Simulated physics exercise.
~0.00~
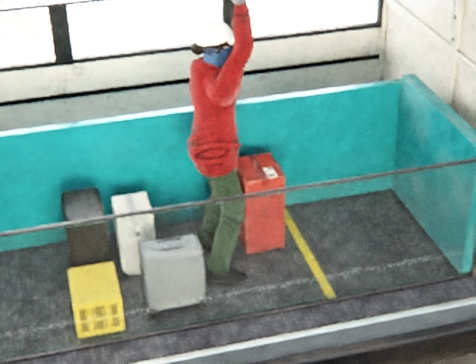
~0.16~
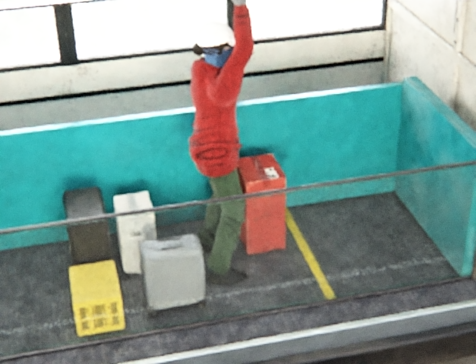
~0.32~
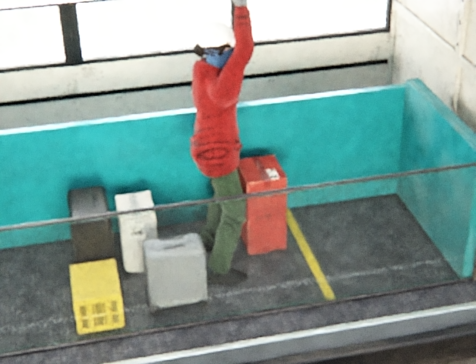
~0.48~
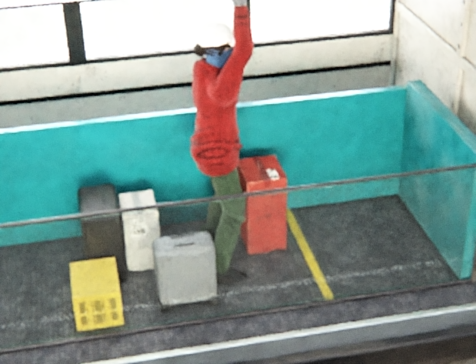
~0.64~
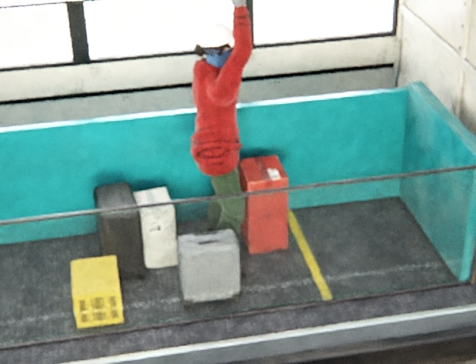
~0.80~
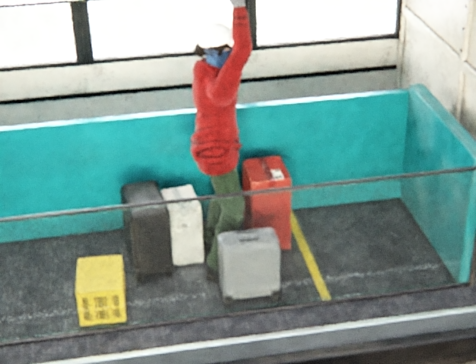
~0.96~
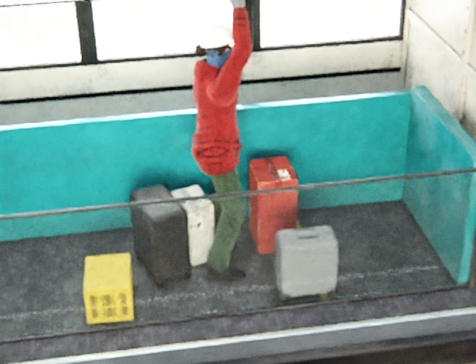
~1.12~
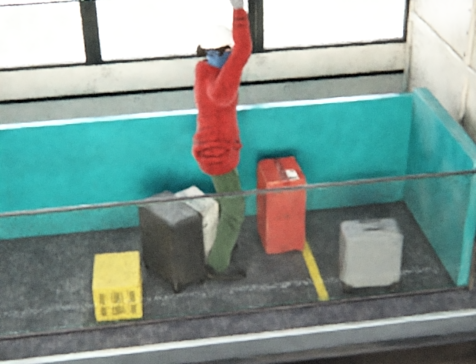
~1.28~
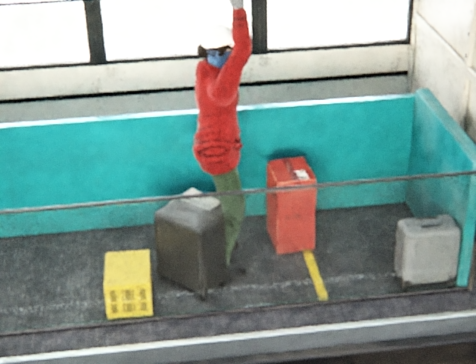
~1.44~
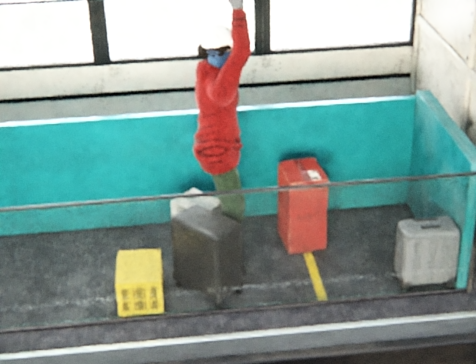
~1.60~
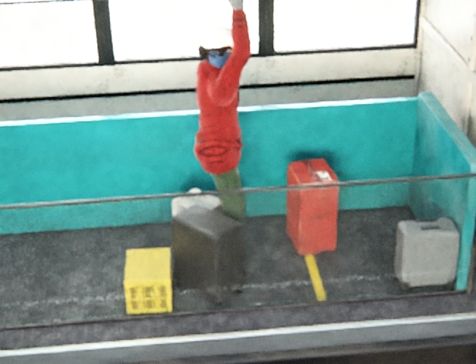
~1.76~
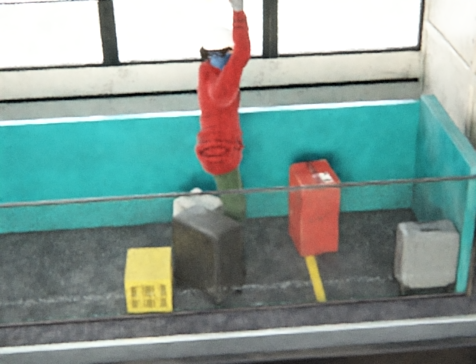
The video shows a figure in a red top standing among luggage in a teal-walled bay as the grey case rolls right across the yellow line, while the black and white pieces, yellow crate and red bag shift right less; all stop, with the black case before the figure's legs.
